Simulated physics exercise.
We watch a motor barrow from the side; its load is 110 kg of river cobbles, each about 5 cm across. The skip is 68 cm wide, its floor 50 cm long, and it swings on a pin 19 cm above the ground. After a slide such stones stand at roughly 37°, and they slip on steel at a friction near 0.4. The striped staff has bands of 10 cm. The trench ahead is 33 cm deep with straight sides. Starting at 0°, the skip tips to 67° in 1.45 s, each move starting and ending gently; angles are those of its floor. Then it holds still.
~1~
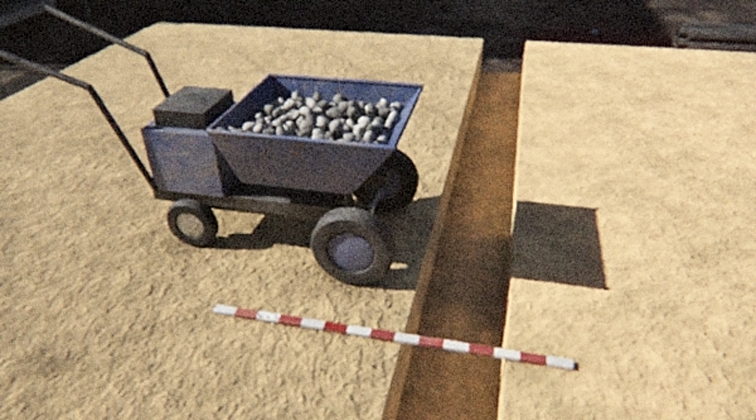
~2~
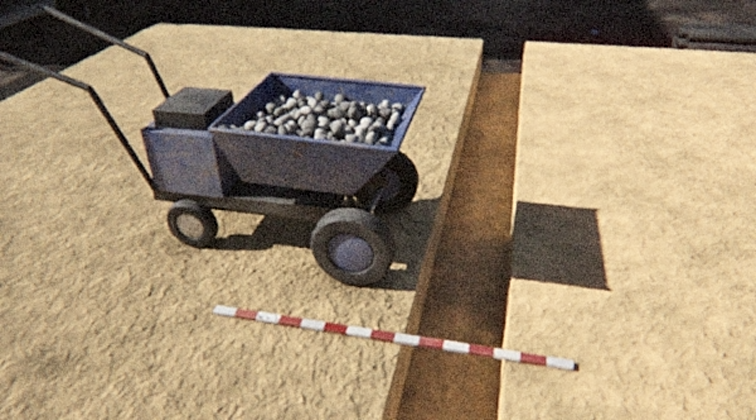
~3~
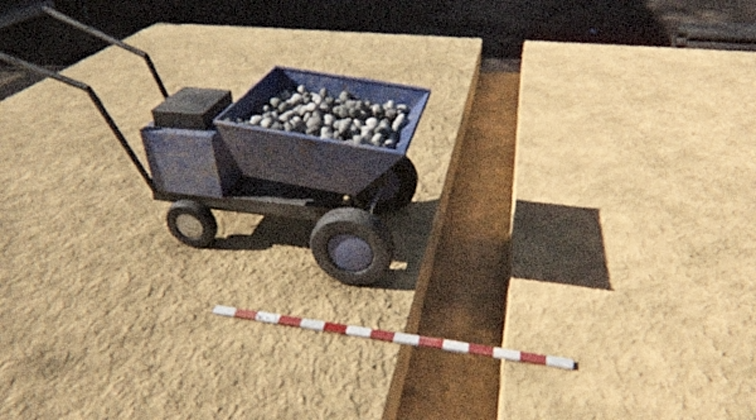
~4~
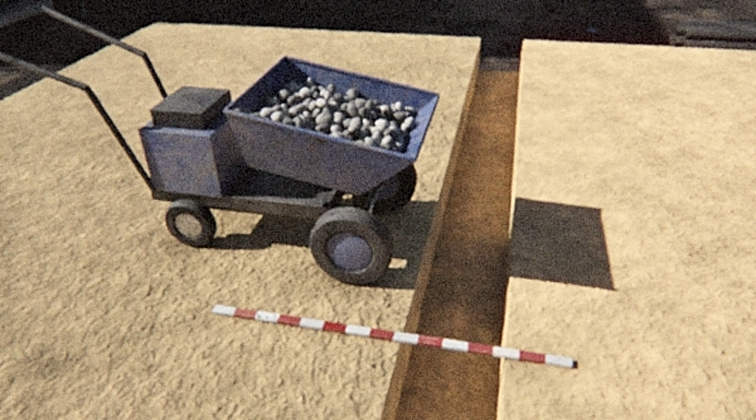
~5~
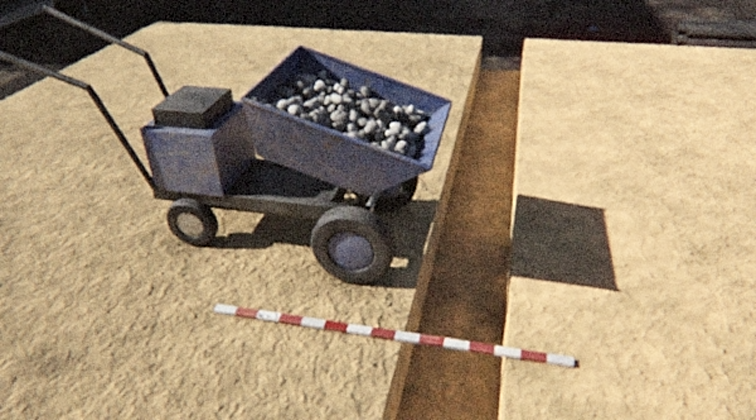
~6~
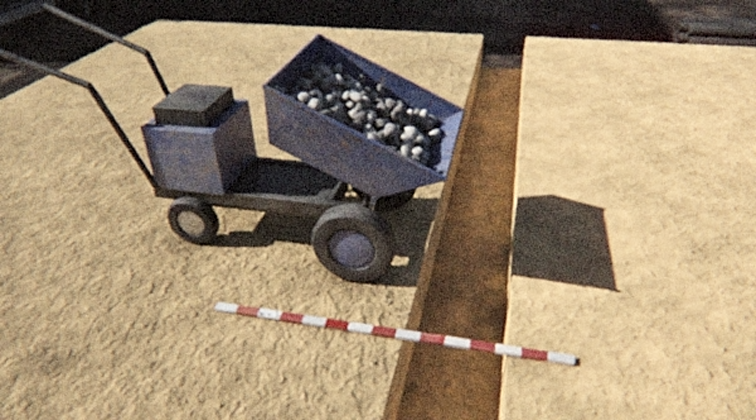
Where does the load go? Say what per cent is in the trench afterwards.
Some 58 per cent of it.
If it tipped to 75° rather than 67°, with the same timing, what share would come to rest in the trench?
In that case some 55 per cent.
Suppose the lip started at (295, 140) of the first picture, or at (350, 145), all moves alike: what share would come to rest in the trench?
Near 95 per cent from the first place, 95 from the second.
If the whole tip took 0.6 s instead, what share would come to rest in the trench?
It would be near 40 per cent.
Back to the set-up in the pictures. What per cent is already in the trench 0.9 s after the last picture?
About 15 per cent by then.
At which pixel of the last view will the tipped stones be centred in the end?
Near (503, 290).
Then, 0.5 s after the last picture the floor is at 57°, 100 % in the skip; the foremost stones are at (485, 201).
Then, 0.9 s after the last picture the floor is at 67°, 66 % in the skip, 13 % in the trench, 21 % past the trench; the foremost stones are at (573, 276).
Then, 1.3 s after the last picture the floor is at 67°, 34 % in the skip, 24 % in the trench, 42 % past the trench; the foremost stones are at (645, 266).
Then, 3.2 s after the last picture the floor is at 67°, 0 % in the skip, 58 % in the trench, 42 % past the trench; the foremost stones are at (719, 280).
